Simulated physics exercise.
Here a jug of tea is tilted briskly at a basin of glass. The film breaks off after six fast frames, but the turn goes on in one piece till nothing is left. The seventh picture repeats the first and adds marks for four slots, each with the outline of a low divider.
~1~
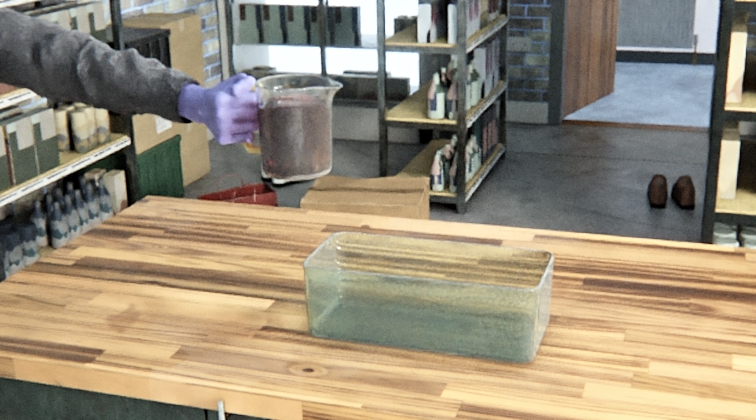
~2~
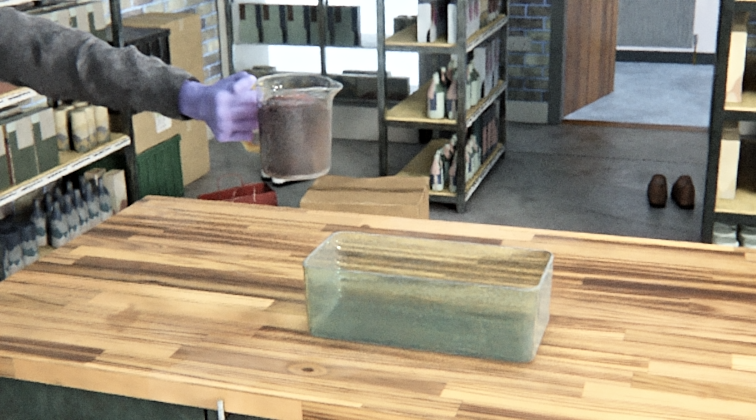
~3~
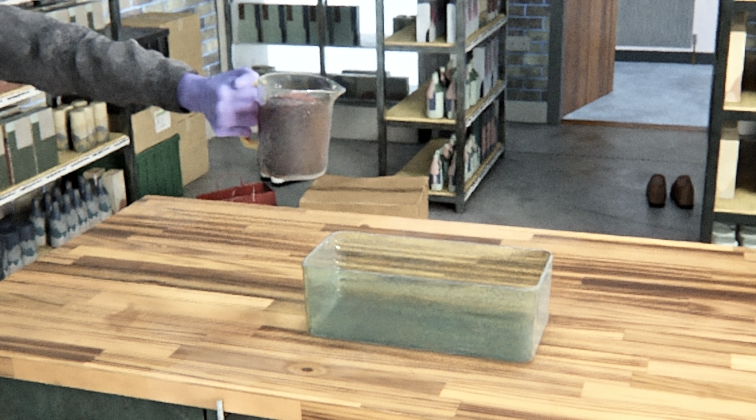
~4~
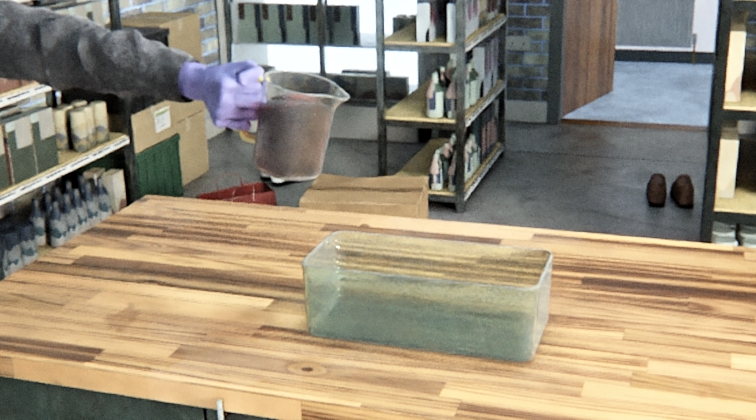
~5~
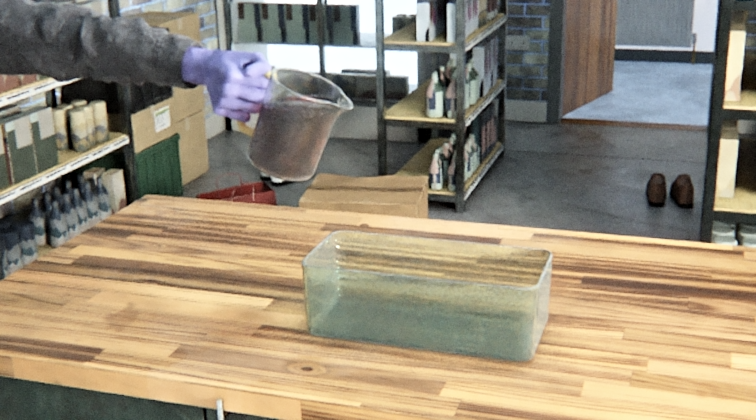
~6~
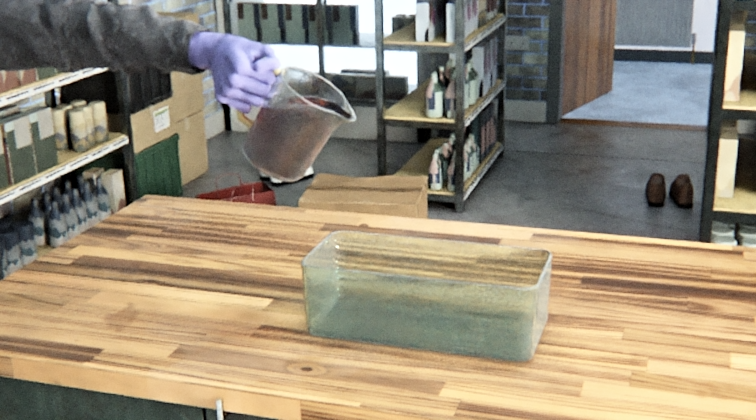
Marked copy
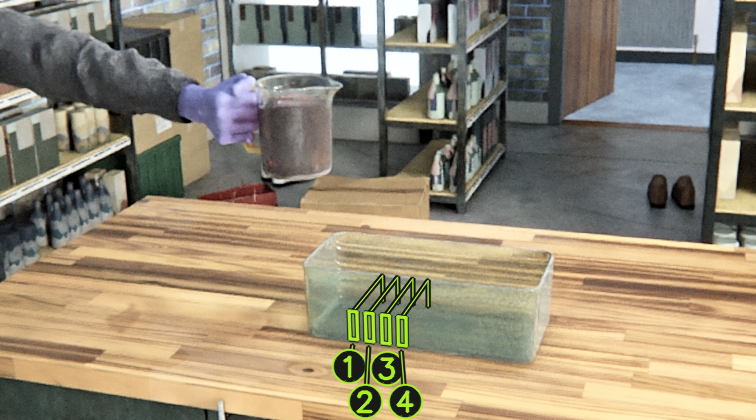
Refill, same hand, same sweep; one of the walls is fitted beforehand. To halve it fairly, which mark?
Best: 3.
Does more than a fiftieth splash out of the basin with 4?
Yes.
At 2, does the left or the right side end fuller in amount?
The right one.
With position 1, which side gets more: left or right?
More ends on the right.
On the marked copy, 1 at (352, 345); 2 at (368, 347); 3 at (384, 349); 4 at (401, 351).
For position 1, about 6 % ends left of the wall and 92 % right of it.
For position 2, about 18 % ends left of the wall and 80 % right of it.
For position 3, about 54 % ends left of the wall and 44 % right of it.
For position 4, about 78 % ends left of the wall and 8 % right of it; 13 % is lost outside.
